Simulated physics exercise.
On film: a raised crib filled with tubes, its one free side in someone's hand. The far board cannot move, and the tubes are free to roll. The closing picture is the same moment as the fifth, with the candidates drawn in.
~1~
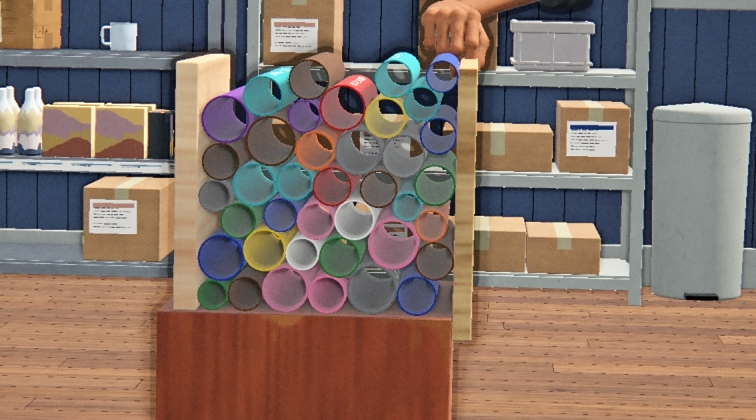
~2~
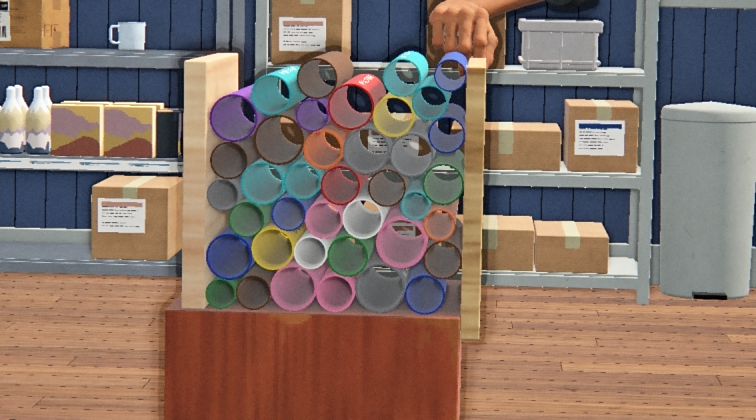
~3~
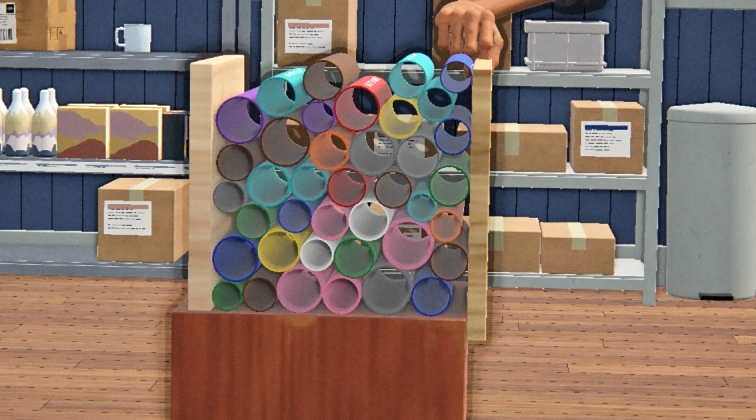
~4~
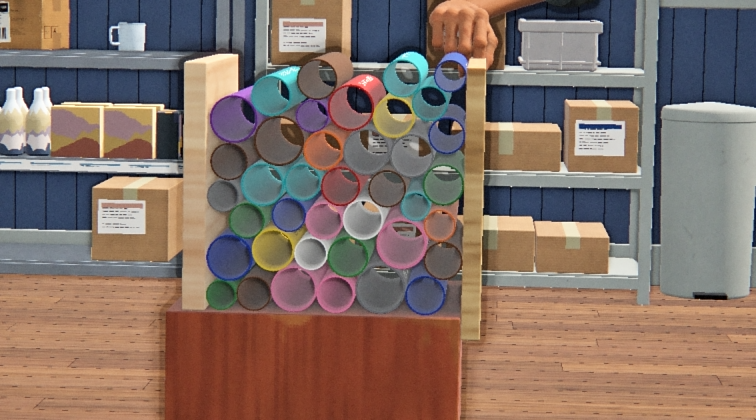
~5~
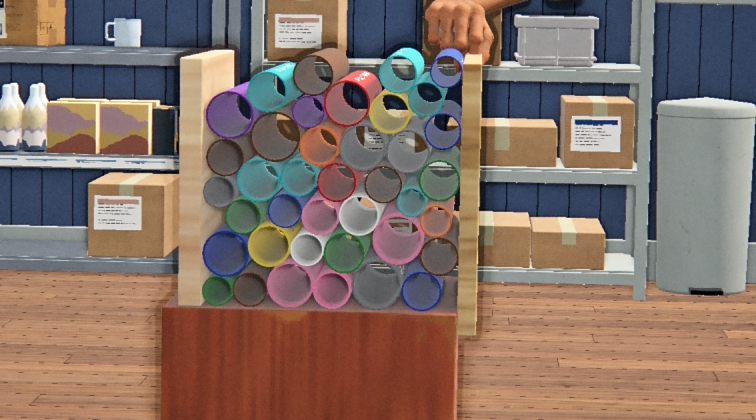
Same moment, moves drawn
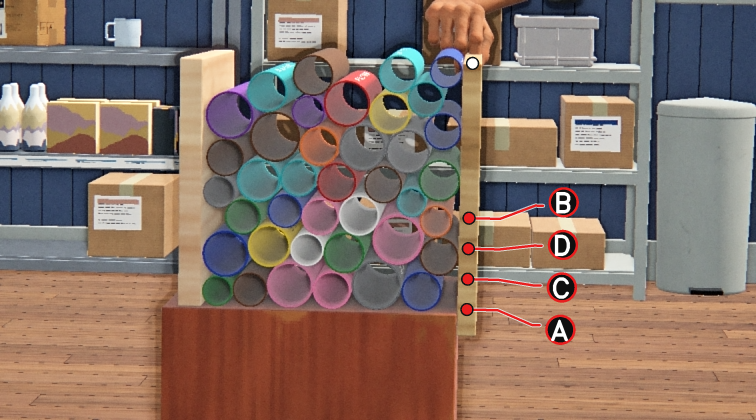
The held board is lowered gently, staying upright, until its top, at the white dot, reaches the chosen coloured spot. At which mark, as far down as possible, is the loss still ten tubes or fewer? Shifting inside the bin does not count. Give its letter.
Stop at B.
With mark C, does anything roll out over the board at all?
At C: Yes.
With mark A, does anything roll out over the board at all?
Yes, at A.
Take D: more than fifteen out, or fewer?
It loses fewer than fifteen.
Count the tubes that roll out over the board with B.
With B, seven.
On the marked copy, A at (467, 309); B at (469, 218); C at (468, 279); D at (468, 249); the white dot at (472, 63).
Taking B. A third of the way, top of the board (461, 136).
Two thirds of the way, top of the board (460, 216).
When it is over, top of the board (460, 217), about seven out over the board.
As for the rest, A more than ten out over the board; C more than ten out over the board; D more than ten out over the board.
